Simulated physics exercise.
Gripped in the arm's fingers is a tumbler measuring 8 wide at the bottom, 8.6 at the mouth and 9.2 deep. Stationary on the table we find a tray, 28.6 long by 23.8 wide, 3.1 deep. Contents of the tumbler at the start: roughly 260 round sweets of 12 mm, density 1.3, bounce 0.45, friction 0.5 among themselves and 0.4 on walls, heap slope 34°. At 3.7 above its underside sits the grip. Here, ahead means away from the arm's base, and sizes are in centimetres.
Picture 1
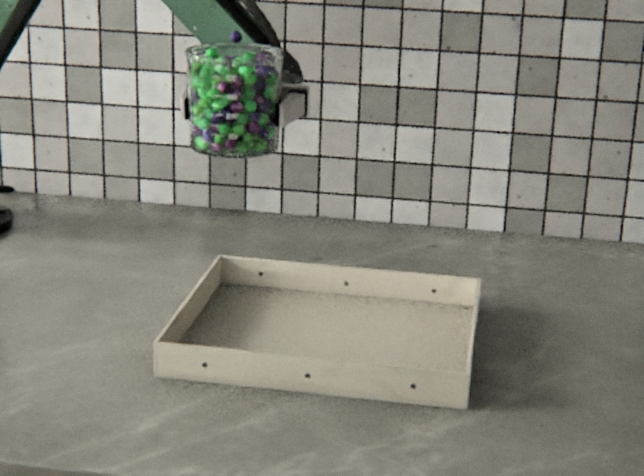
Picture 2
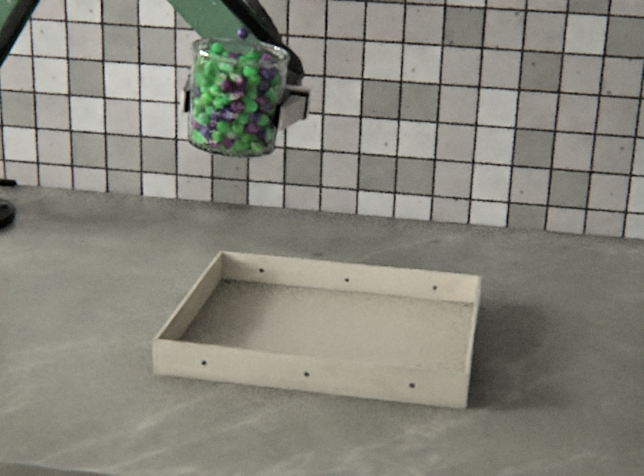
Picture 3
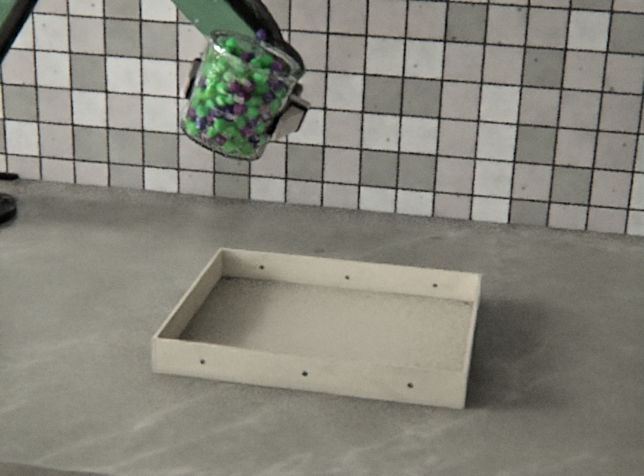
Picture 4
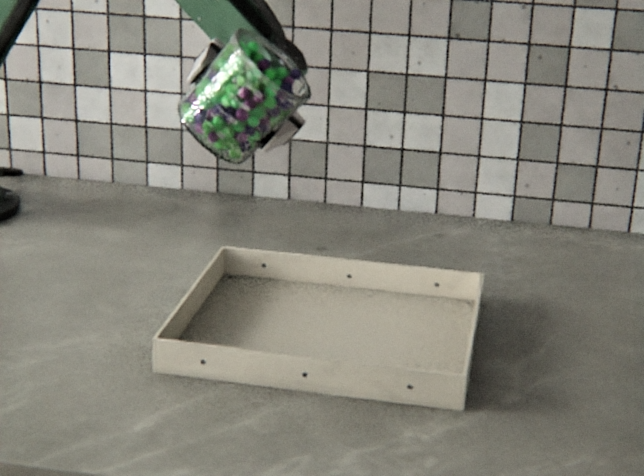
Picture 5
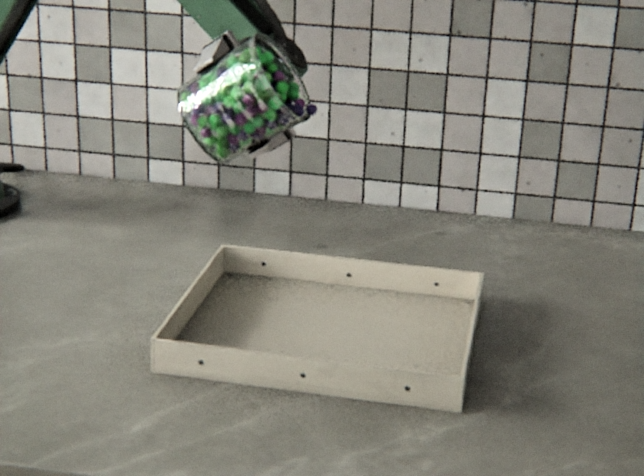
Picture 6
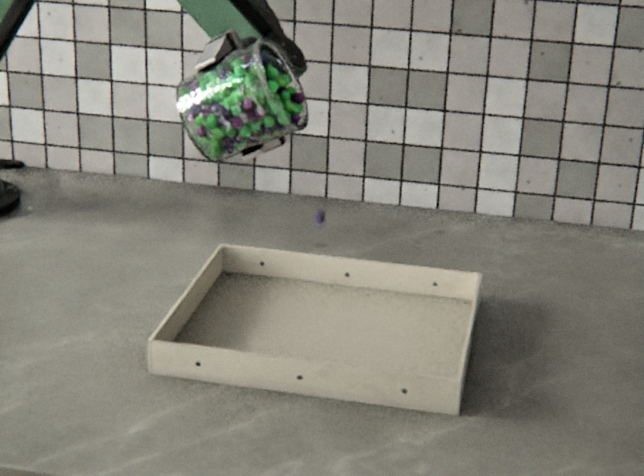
We see a robot arm holding a clear tumbler full of green and purple sweets above an empty tray on a grey table; the arm tips the tumbler steadily to the right, and one purple sweet drops from it.
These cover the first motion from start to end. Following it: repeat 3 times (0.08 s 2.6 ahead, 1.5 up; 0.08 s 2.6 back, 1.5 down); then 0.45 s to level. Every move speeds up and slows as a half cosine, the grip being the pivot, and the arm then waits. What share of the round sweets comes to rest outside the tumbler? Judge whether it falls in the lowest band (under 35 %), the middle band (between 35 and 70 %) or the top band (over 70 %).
It falls in the middle band.
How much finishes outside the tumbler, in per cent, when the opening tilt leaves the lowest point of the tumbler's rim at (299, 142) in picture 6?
Around 85 in a hundred.
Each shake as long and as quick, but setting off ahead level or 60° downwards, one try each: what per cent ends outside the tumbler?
Roughly 45 per cent, then 20 per cent.
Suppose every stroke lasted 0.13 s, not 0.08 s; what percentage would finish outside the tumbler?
Roughly 25 percent then.
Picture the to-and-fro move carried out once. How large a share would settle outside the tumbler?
Roughly 40 in a hundred.
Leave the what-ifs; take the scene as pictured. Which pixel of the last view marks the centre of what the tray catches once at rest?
Centre estimate: About (399, 333).
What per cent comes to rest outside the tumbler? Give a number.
Some 55 per cent.
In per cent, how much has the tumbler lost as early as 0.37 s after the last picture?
Share gone: Around 45 %.
Then, 0.37 s on, tilted 61° forward, highest piece 26 above the table; 141 in the tumbler, 77 in the tray, 42 in flight or on a rim.
Then, 0.74 s on, tilted 22° forward, highest piece 27 above the table; 137 in the tray, 119 in the tumbler, 2 on the table or floor, 2 in flight or on a rim.
Then, 1.13 s on, level, highest piece 27 above the table; 138 in the tray, 119 in the tumbler, 3 on the table or floor.
Then, 2.18 s on, level, highest piece 27 above the table; 138 in the tray, 119 in the tumbler, 3 on the table or floor.
In the end, 138 in the tray, 119 in the tumbler, 3 on the table or floor. That is 54 % outside the tumbler.
